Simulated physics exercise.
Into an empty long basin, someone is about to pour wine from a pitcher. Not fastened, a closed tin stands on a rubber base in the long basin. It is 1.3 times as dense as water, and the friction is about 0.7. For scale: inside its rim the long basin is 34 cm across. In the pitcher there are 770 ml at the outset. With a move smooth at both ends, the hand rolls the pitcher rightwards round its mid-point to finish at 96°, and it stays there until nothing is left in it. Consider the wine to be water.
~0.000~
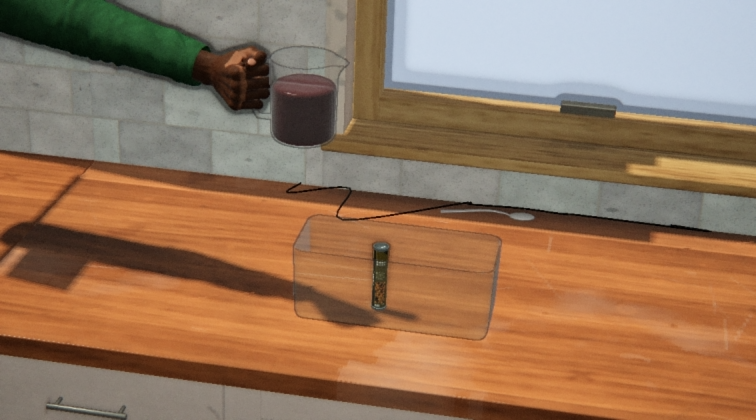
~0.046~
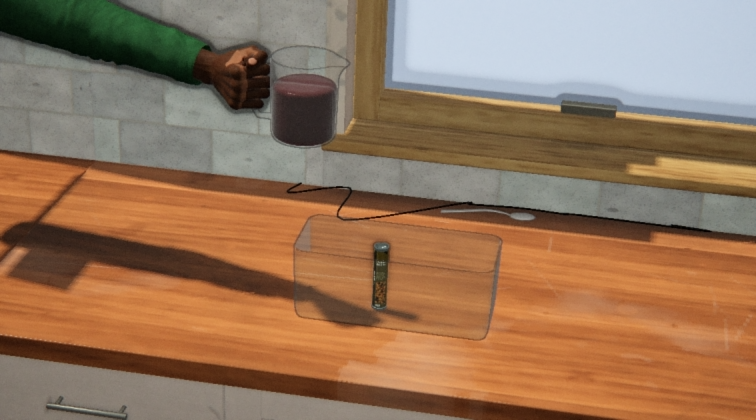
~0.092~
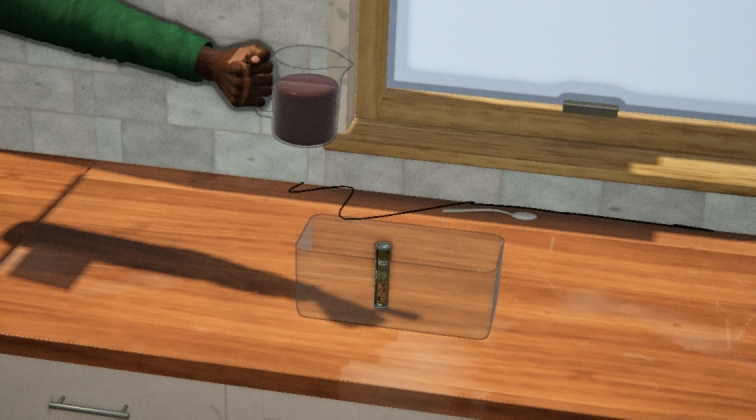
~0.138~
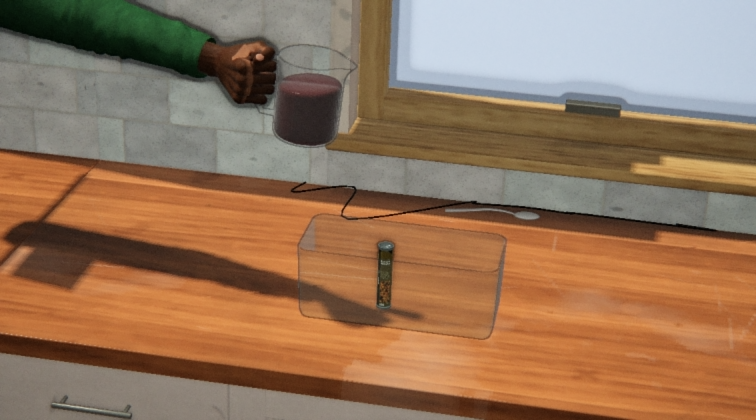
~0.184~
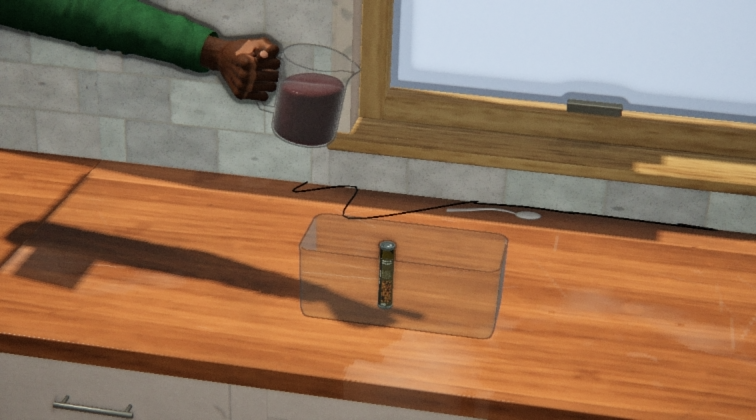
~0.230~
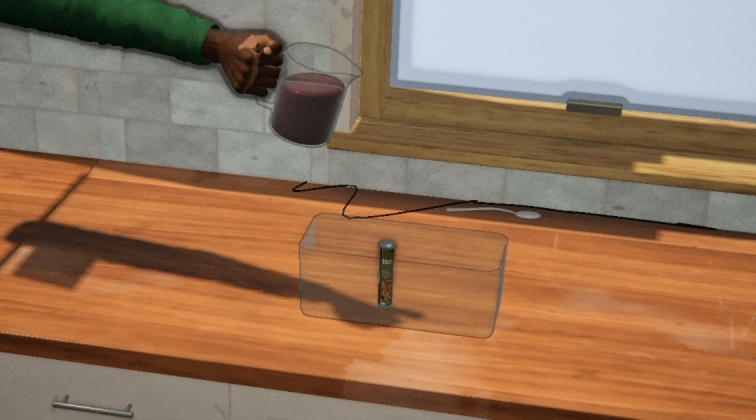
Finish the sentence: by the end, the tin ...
By the end, the tin is still upright.
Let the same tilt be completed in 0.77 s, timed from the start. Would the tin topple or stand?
Result: Tin still standing.
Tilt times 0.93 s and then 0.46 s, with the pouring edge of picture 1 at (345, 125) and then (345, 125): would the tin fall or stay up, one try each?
Run one: It tumbles. Run two: It tumbles.
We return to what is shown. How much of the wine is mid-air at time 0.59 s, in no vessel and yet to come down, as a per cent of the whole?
Roughly 7 percent.
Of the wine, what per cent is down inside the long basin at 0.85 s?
Near 20 in a hundred.
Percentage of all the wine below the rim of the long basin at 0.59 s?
Some 0 per cent.
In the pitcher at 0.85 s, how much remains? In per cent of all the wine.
Roughly 46 per cent.
By 0.59 s the tilt is 68° and 93 per cent is still to pour; the tin stands where it began.
By 0.85 s the tilt is 94° and 46 per cent is still to pour; the tin stands where it began.
By 1.13 s the tilt is 96° and 13 per cent is still to pour; the tin stands where it began.
By 1.43 s the tilt is 96° and 3 per cent is still to pour; the tin stands where it began.
At rest the tin stands where it began.
